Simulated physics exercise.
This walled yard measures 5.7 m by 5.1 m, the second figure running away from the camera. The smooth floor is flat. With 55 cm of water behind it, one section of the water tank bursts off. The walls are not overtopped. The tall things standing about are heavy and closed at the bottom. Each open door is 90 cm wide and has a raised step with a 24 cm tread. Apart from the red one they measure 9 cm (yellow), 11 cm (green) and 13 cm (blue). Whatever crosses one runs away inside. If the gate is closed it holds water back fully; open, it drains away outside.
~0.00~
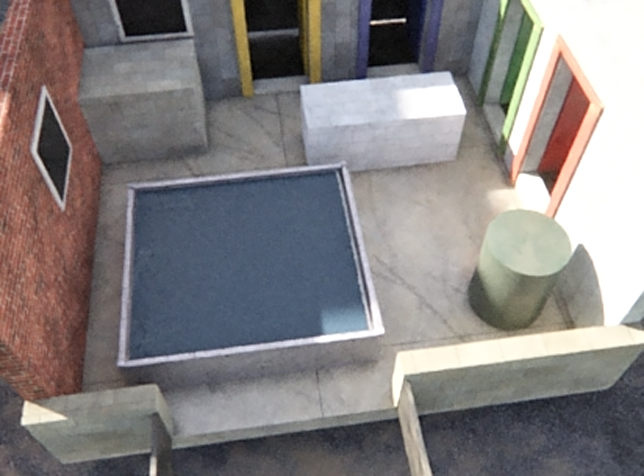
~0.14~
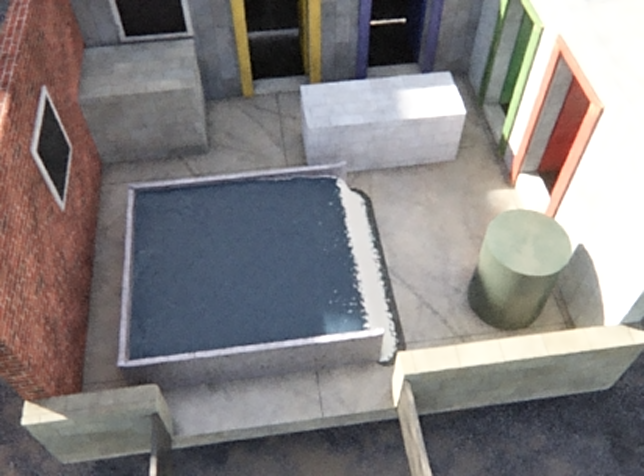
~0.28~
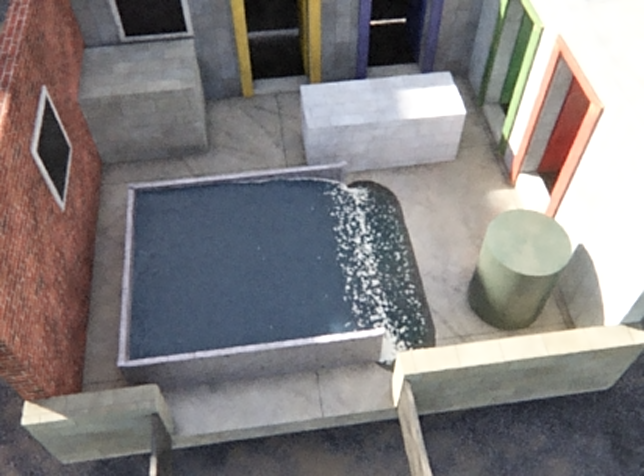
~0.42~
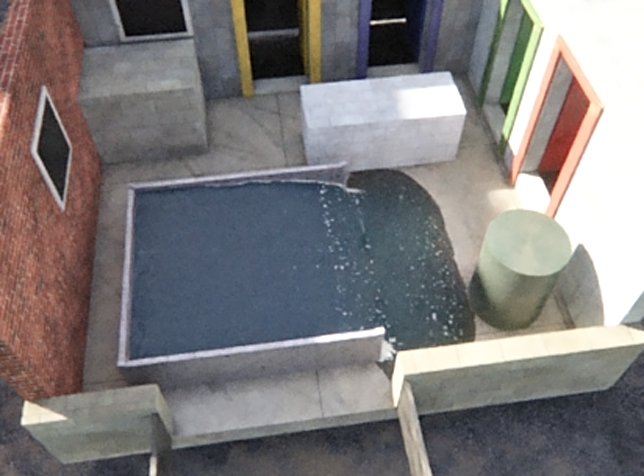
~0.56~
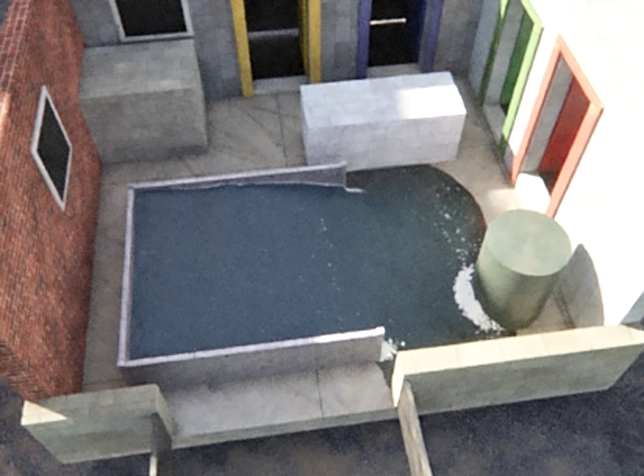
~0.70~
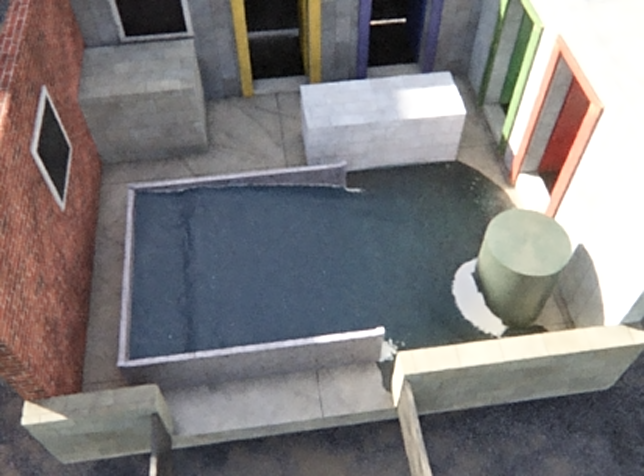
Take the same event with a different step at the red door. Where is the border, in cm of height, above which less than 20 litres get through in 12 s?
At least 36 cm or so.
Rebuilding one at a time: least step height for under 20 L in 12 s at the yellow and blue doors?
Roughly 12.0 cm at yellow and 14.0 cm at blue.
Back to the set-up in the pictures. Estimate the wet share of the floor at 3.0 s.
Near 55 per cent is wet.
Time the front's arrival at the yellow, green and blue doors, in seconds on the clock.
Yellow 3.2 s, green 1.3 s, blue 2.4 s.
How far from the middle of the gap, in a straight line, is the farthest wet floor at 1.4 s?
About 3.4 m.
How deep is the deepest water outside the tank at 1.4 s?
Roughly 40 cm.
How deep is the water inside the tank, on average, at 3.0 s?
About 18 cm.
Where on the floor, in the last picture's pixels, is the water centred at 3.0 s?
Around (395, 248).
After 1.4 s water covers 40 % of the floor, deepest (40 cm) near (524, 225); 38 cm at the red door, 7 litres in over its 27 cm step.
After 3.0 s water covers 55 % of the floor, deepest (42 cm) near (569, 333); 37 cm at the red door, 91 litres in over its 27 cm step.
After 12.0 s water covers 95 % of the floor, deepest (20 cm) near (471, 99); 15 cm at the red door, 115 litres in over its 27 cm step.
At the red door as built, the water arrived by 0.8 s and peaked near 41 cm at 2.6 s.
Run again over the same 12 s with other heights there, 74 litres in over 30 cm, 4 litres over 40 cm. The limit of 20 litres is kept from about 36 cm up.
